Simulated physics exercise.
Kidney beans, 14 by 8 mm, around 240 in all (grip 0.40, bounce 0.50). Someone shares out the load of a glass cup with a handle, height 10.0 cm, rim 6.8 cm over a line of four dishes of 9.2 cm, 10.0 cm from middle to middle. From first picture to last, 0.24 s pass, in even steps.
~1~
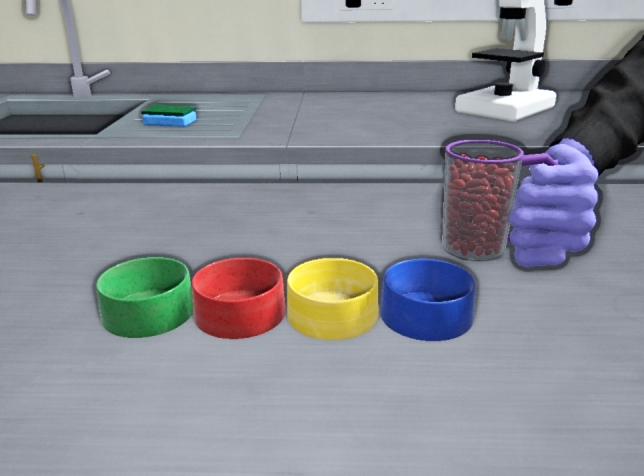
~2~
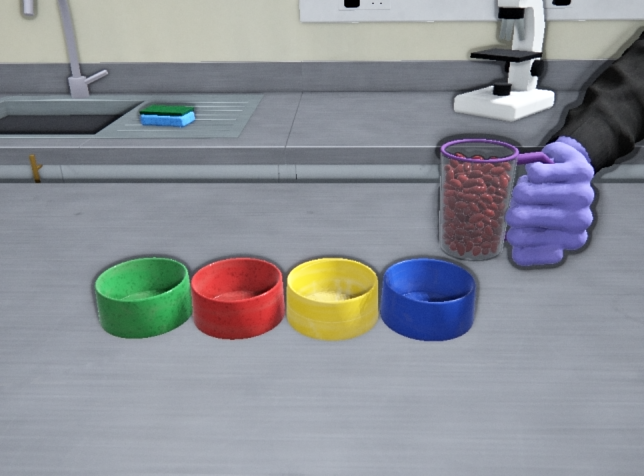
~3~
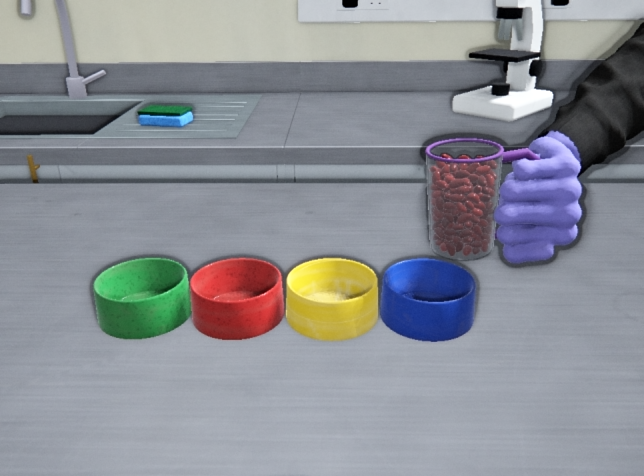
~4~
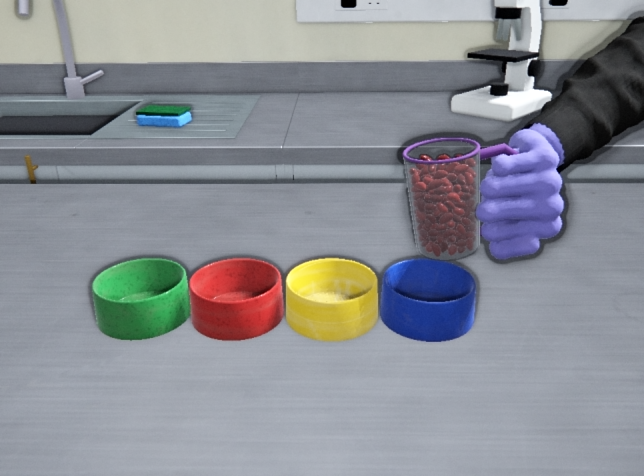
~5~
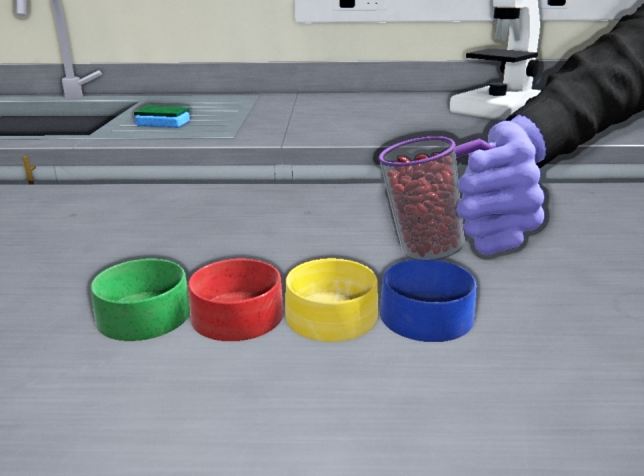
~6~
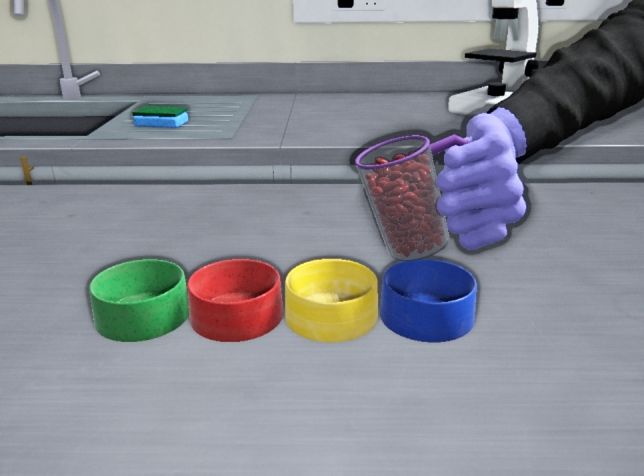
We see a purple-gloved hand holding a clear cup of red beans by its handle near four dishes, green, red, yellow and blue; the hand moves the cup left, gradually tilting it leftward above the blue dish.
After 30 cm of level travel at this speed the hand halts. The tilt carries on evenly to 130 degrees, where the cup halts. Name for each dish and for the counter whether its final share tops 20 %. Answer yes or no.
Red: No, blue: No, green: Yes, yellow: No, counter: No.
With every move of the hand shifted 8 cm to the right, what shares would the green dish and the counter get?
Green 10; counter 10.
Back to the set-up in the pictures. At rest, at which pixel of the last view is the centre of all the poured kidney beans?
Near (131, 297).
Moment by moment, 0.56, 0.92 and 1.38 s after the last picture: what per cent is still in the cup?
In turn: 100, 80, 0.
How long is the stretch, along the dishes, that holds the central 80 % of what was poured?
Some 6 cm.
Then, 0.56 s after the last picture, tilt 71 degrees; cup holds 100 %.
Then, 0.92 s after the last picture, tilt 106 degrees; cup holds 80 %, green 10 %.
Then, 1.38 s after the last picture, tilt 130 degrees; cup holds 0 %, green 90 %.
In the end, red 0 %, blue 0 %, green 90 %, yellow 0 %, counter 10 %.
